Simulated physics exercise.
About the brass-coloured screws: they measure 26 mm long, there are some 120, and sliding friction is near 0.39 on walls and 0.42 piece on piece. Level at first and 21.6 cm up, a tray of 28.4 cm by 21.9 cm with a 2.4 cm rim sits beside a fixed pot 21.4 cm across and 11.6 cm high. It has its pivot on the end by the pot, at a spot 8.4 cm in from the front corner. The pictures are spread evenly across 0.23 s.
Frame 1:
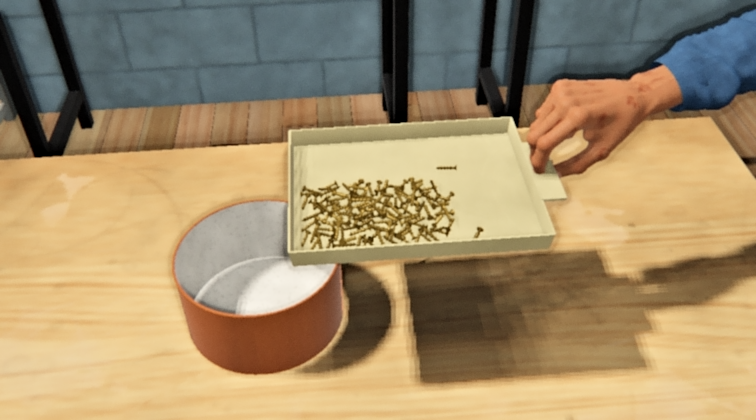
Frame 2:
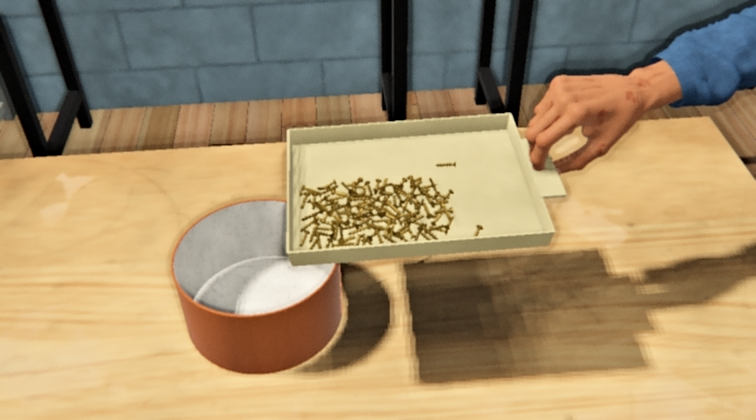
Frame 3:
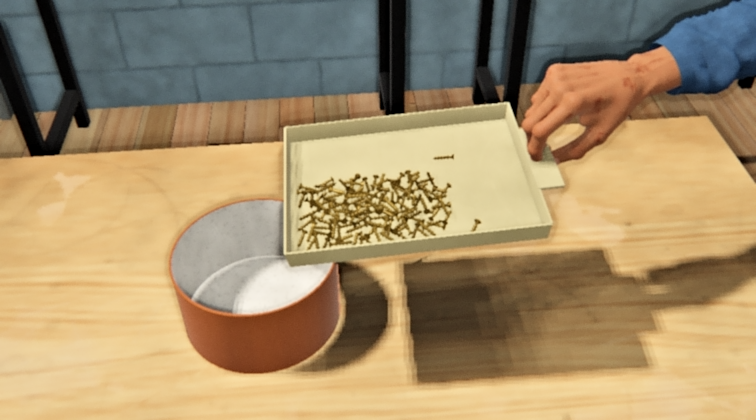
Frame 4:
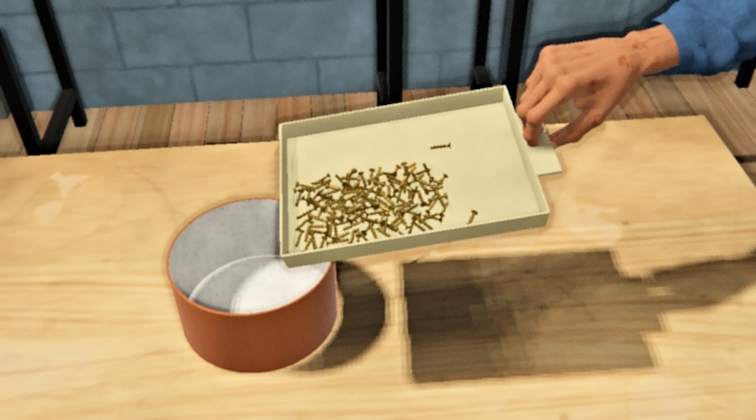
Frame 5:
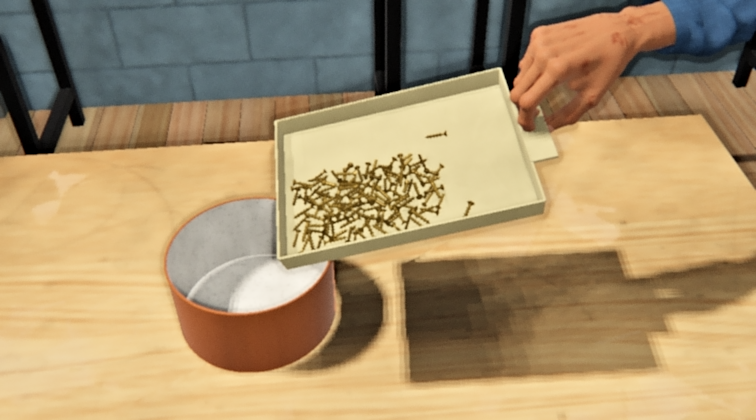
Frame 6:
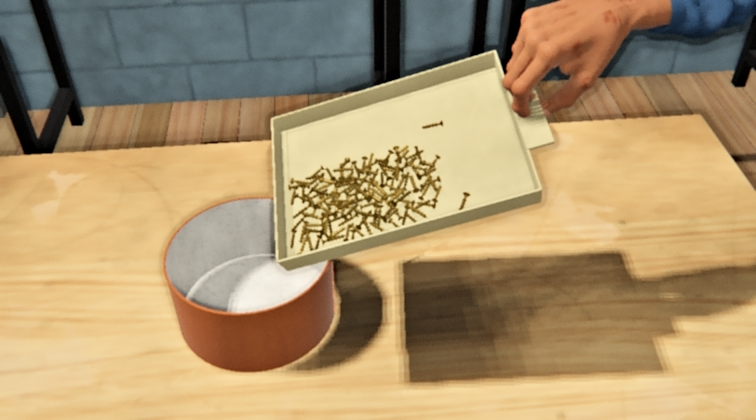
A shallow cream tray scattered with brass-coloured screws is held above a pale wooden table, seen from slightly above, with blue brick wall and black metal legs behind. An orange-brown round pot with a pale grey inside stands under the tray's left end, and a blue-sleeved hand grips its right end. Starting level, the tray's right end is raised by the hand, while the screws stay bunched toward the left and the view stays still.
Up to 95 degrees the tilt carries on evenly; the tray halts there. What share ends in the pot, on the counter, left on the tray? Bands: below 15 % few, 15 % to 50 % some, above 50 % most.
Result: Pot: Some, counter: Most, left on the tray: Few.
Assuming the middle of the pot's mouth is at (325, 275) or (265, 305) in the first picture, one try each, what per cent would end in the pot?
Roughly 85 per cent, then 100 per cent.
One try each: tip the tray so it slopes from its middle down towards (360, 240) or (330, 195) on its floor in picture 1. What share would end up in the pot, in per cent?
Estimate: Some 0 % and some 90 % respectively.
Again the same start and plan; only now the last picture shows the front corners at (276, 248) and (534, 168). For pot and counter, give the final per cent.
The pot gets 95 and the counter 10.
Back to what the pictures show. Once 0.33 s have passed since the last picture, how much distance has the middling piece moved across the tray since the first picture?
It has moved some 5 cm from its start.
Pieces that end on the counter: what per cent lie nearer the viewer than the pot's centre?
I'd put it at around 100 per cent.
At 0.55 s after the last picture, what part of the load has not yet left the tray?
It's roughly 75 percent.
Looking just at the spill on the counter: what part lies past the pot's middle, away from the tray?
Around 40 per cent, give or take.
Then, 0.33 s after the last picture, tilt 56 degrees; the tray holds 100 %, the pot 0 %.
Then, 0.55 s after the last picture, tilt 81 degrees; the tray holds 75 %, the pot 0 %.
Then, 0.89 s after the last picture, tilt 95 degrees; the tray holds 10 %, the pot 20 %.
In the end, pot 25 %, counter 75 %, tray 0 %.
